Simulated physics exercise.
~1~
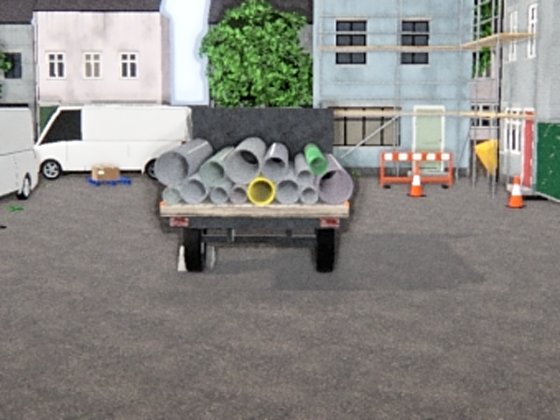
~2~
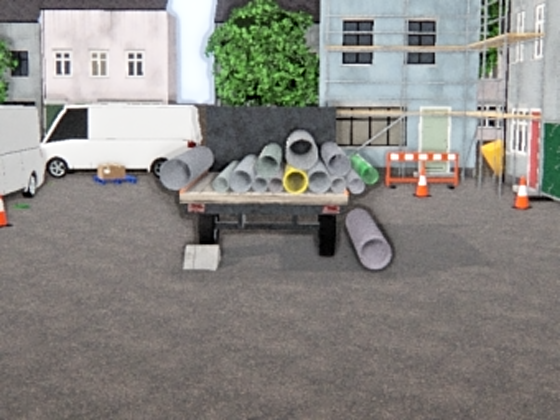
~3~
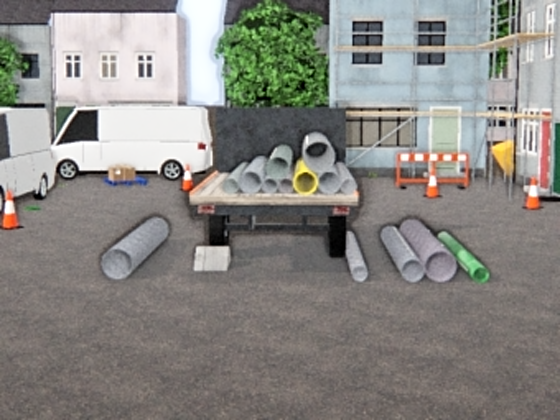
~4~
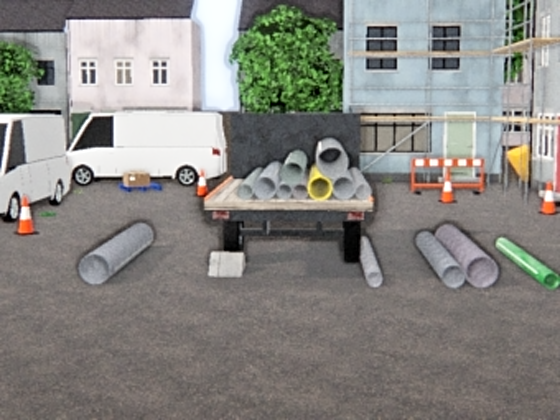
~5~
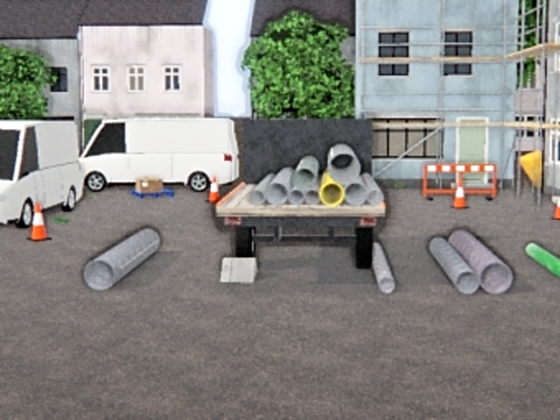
A flatbed trailer loaded with loose pipes jolted over a small block, and several rolled off both sides, including the green one, which ended up on the ground to the right while the yellow one stayed on the deck among the rest.
